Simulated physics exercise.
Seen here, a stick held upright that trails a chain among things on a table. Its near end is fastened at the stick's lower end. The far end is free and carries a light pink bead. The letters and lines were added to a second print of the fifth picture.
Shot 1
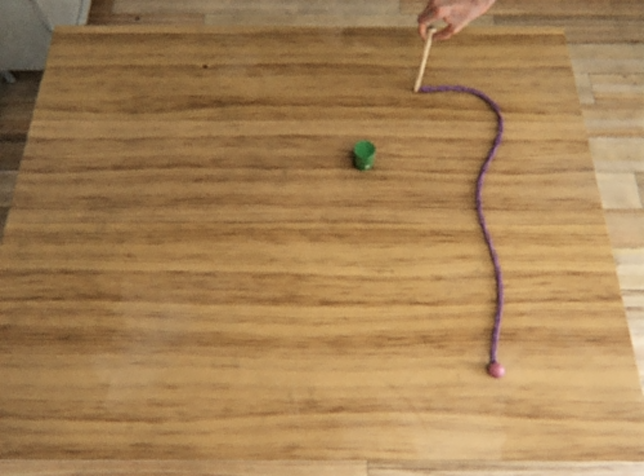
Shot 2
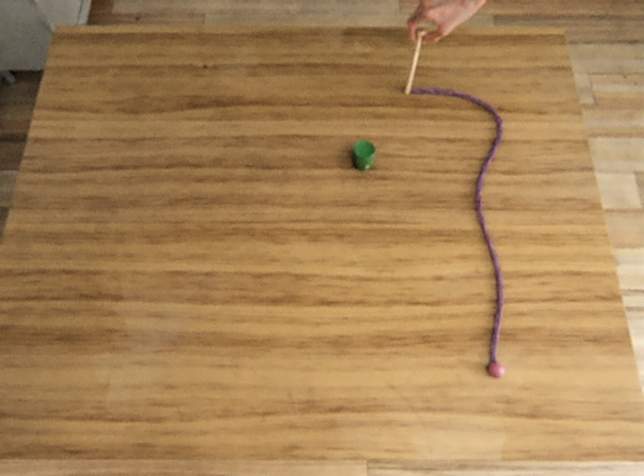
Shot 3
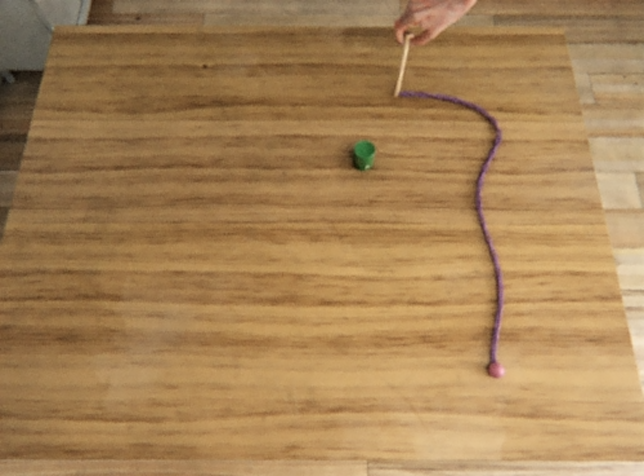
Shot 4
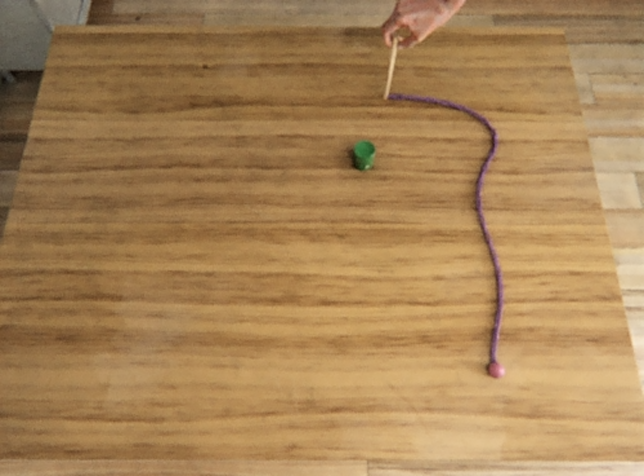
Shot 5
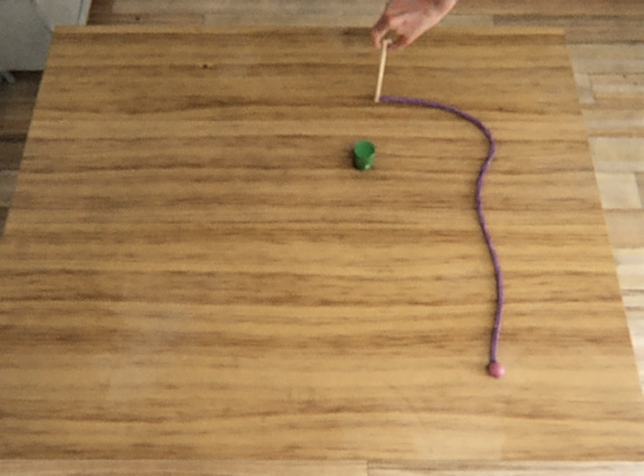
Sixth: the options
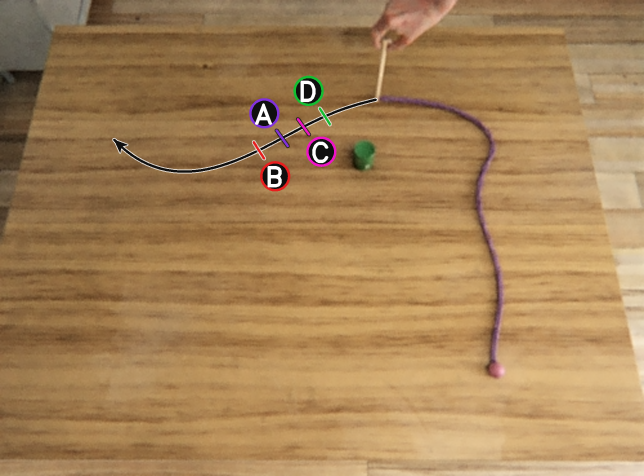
A hand holding an upright stick moved slowly left along the far side of a wooden table, drawing the near end of a purple chain along while its pink-beaded end and a green jar stayed still.
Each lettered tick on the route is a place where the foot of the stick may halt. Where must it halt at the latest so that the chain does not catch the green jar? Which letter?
No farther than A.
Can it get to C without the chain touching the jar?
For that mark, yes.
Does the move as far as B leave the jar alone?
No.
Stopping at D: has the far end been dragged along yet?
By then, no.
On the marked copy, A at (282, 138); B at (259, 150); C at (304, 127); D at (325, 116); the route from (376, 100) via (247, 156) to (114, 140).
Following A. Soon after the start, foot of the stick (342, 110), middle of the chain (479, 185), free end (497, 371).
Later, foot of the stick (309, 124), middle of the chain (472, 185), free end (497, 371).
In the end, foot of the stick (282, 139), middle of the chain (457, 190), free end (497, 371); nothing has been touched.
As for the rest, B brings the chain against the jar; C is safe but short; D is safe but short.
